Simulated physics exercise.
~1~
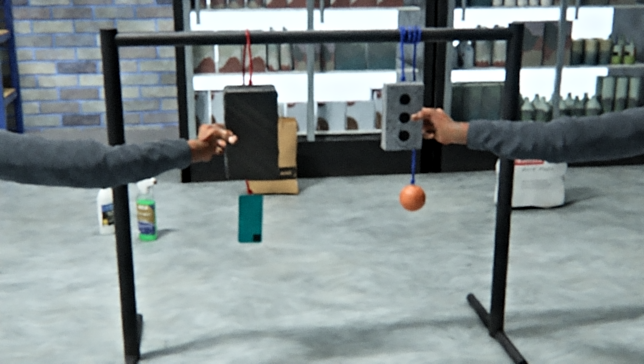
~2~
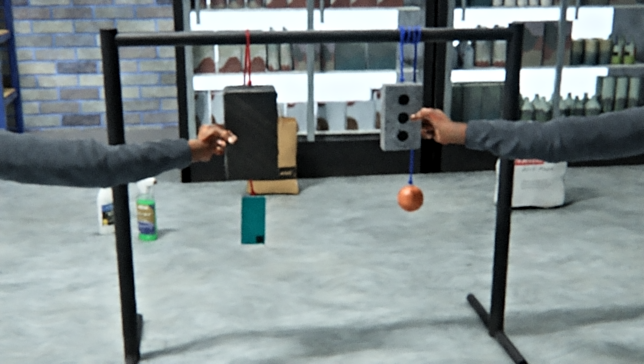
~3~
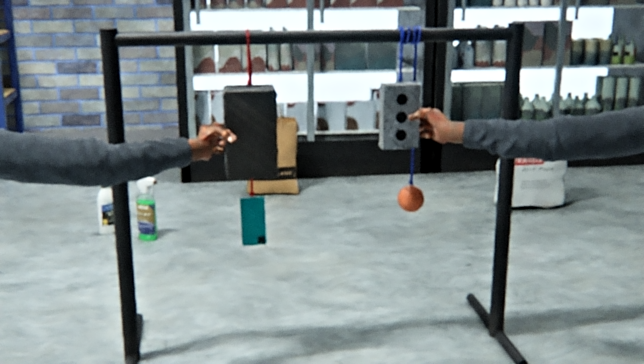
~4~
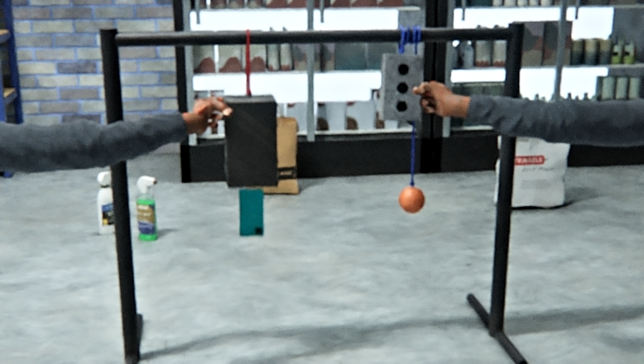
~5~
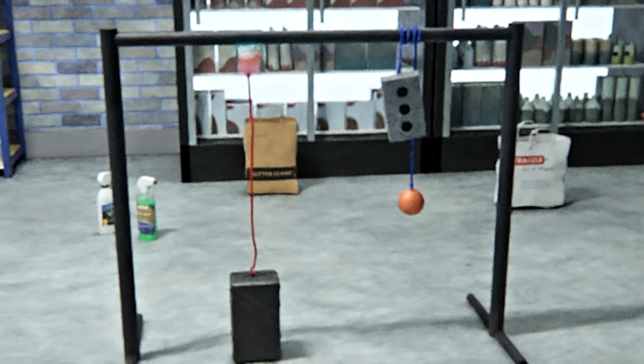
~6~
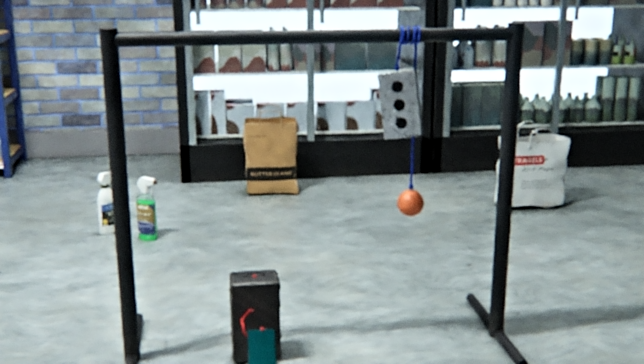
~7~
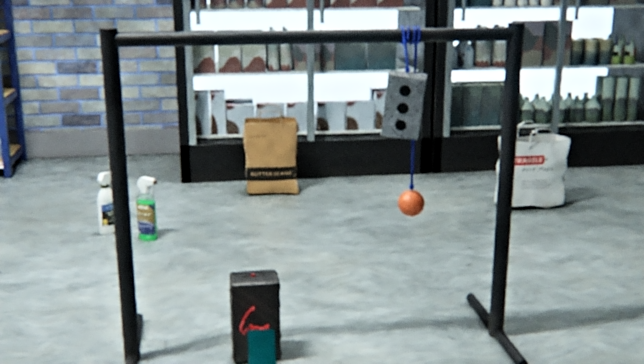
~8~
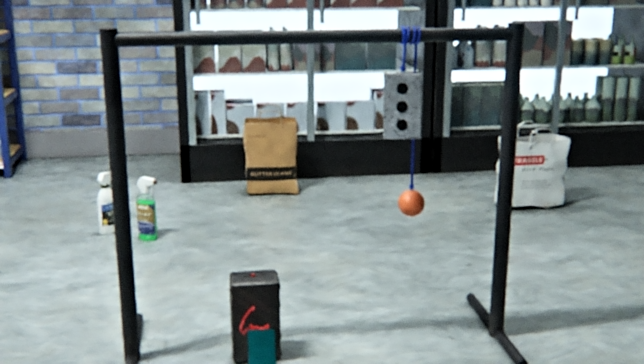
In a workshop, two hands release a black case and a grey block on cords looped over a rail; the case drops to the floor, its red cord and teal phone slipping off the rail after it, while the block stays hanging above an orange ball.
